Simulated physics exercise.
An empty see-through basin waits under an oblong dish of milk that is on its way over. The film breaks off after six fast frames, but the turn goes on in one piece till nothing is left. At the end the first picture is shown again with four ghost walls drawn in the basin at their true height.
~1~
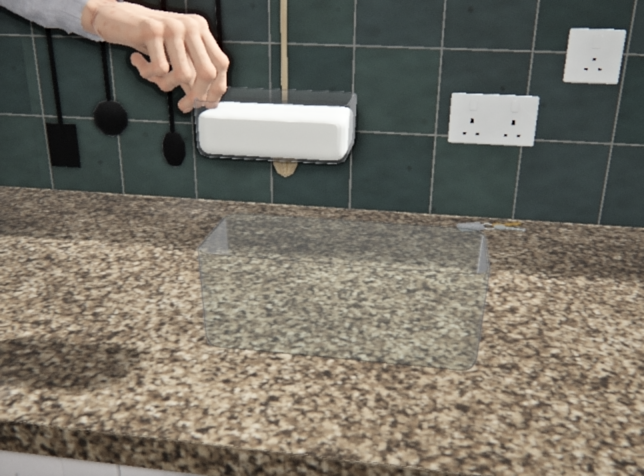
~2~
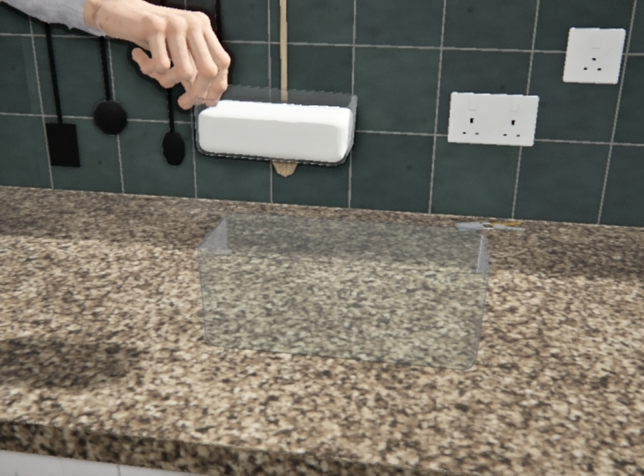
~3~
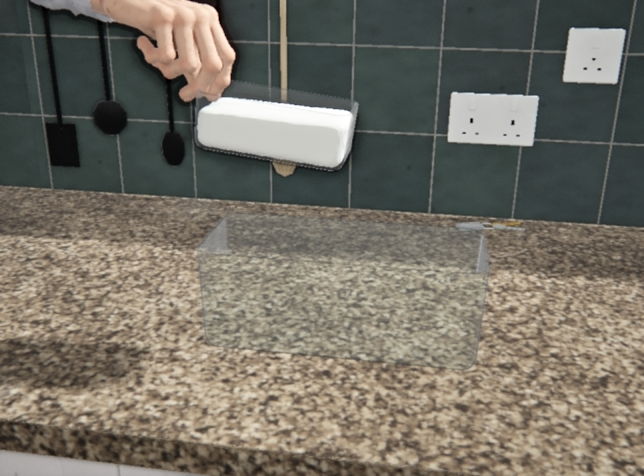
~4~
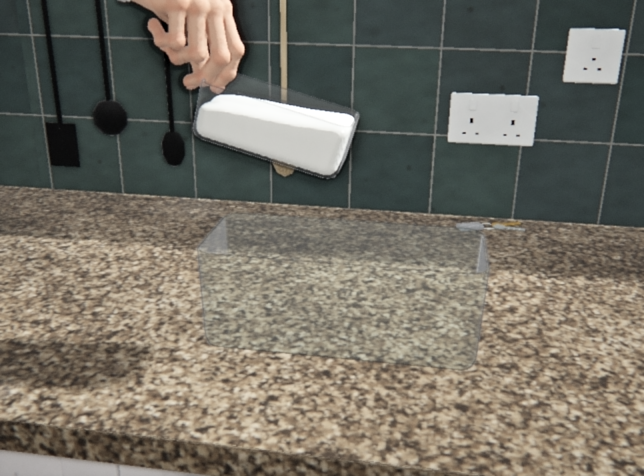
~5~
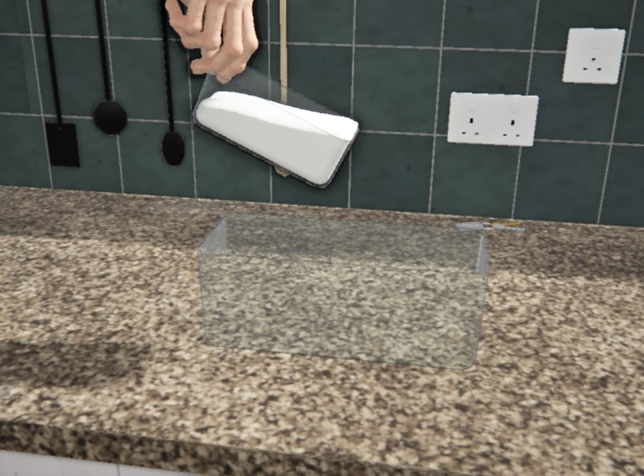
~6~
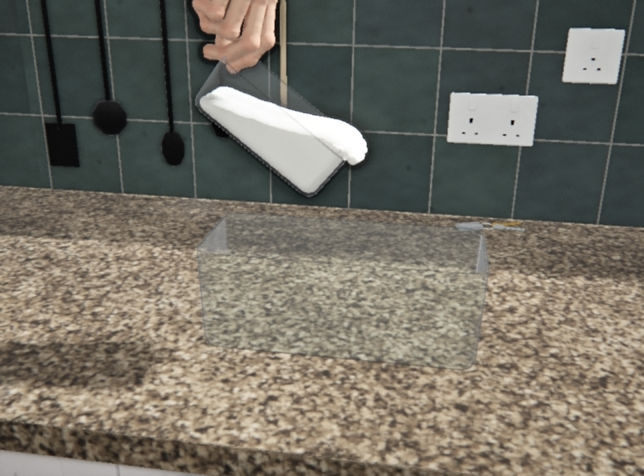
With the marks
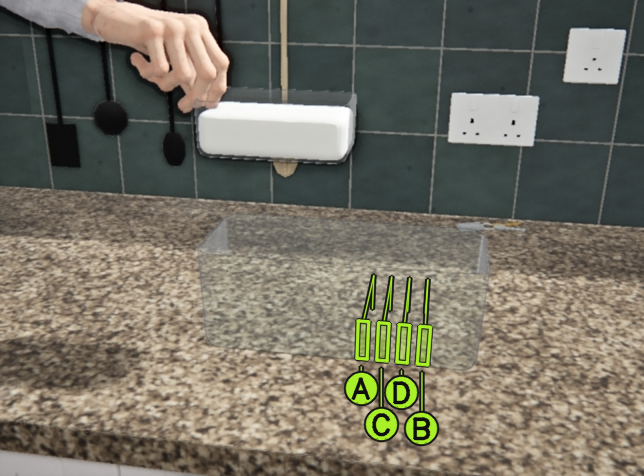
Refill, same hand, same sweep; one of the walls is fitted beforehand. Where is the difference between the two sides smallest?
Position C does it best.
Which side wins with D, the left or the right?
More ends on the left.
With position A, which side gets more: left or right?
The right one.
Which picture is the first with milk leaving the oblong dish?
In picture 5.
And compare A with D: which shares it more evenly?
A it is.
On the marked copy, A at (361, 366); B at (421, 372); C at (381, 368); D at (401, 370).
Choosing A, about 31 % ends left of the wall and 64 % right of it; 5 % is lost outside.
Choosing B, about 90 % ends left of the wall and 6 % right of it; 5 % is lost outside.
Choosing C, about 51 % ends left of the wall and 44 % right of it; 5 % is lost outside.
Choosing D, about 76 % ends left of the wall and 15 % right of it; 9 % is lost outside.
